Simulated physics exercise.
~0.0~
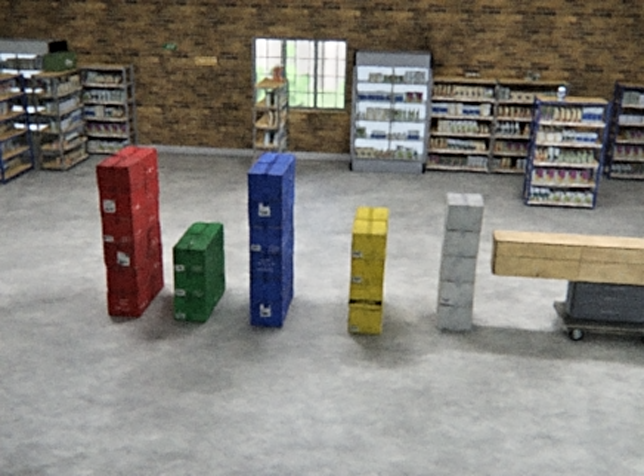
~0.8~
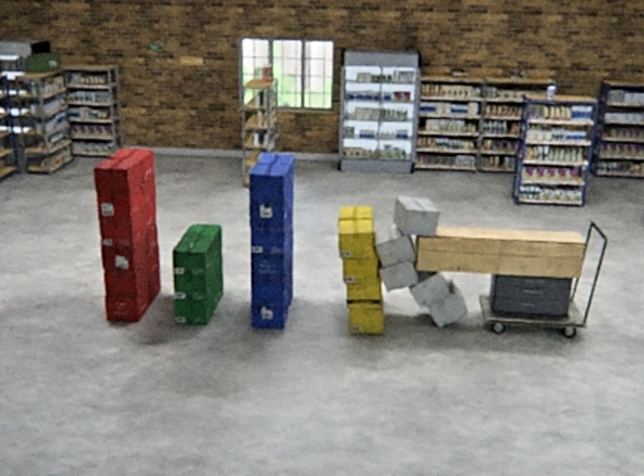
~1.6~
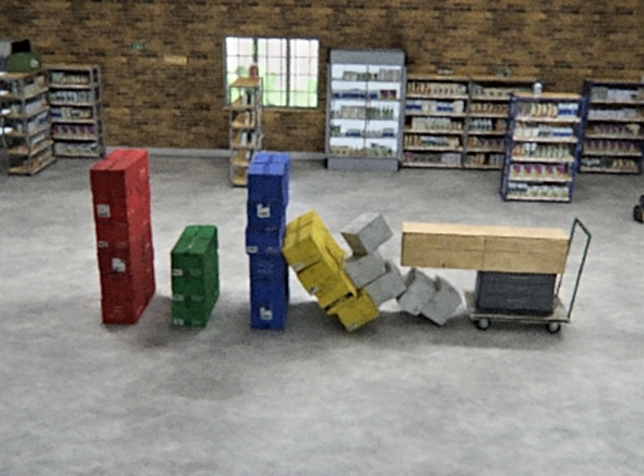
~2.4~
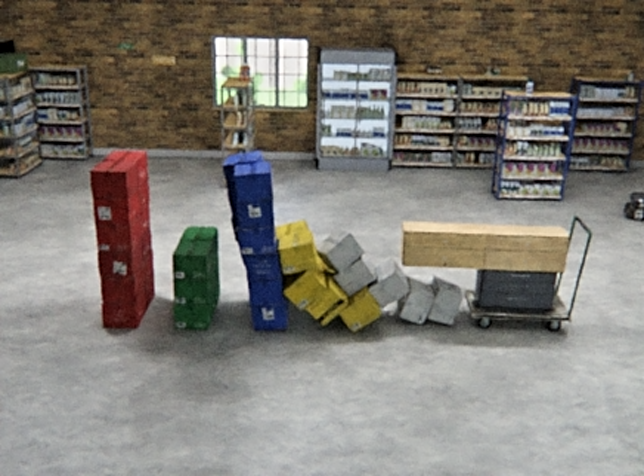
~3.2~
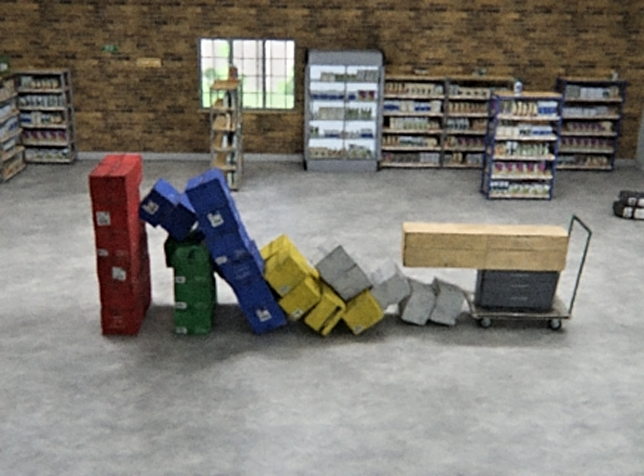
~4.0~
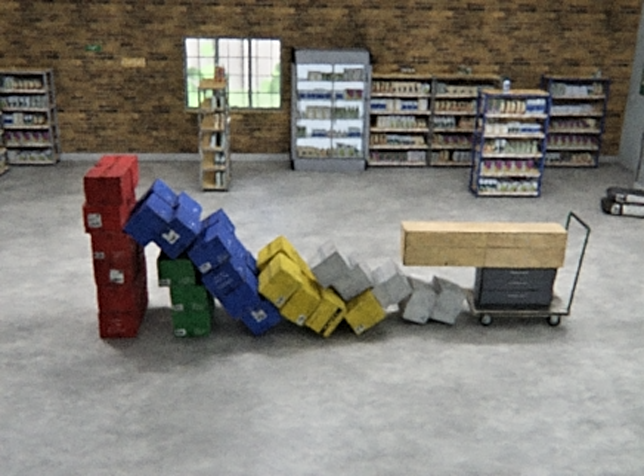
A trolley carrying a long wooden case rams grey cartons, toppling yellow and blue stacks leftward until blue leans against red.
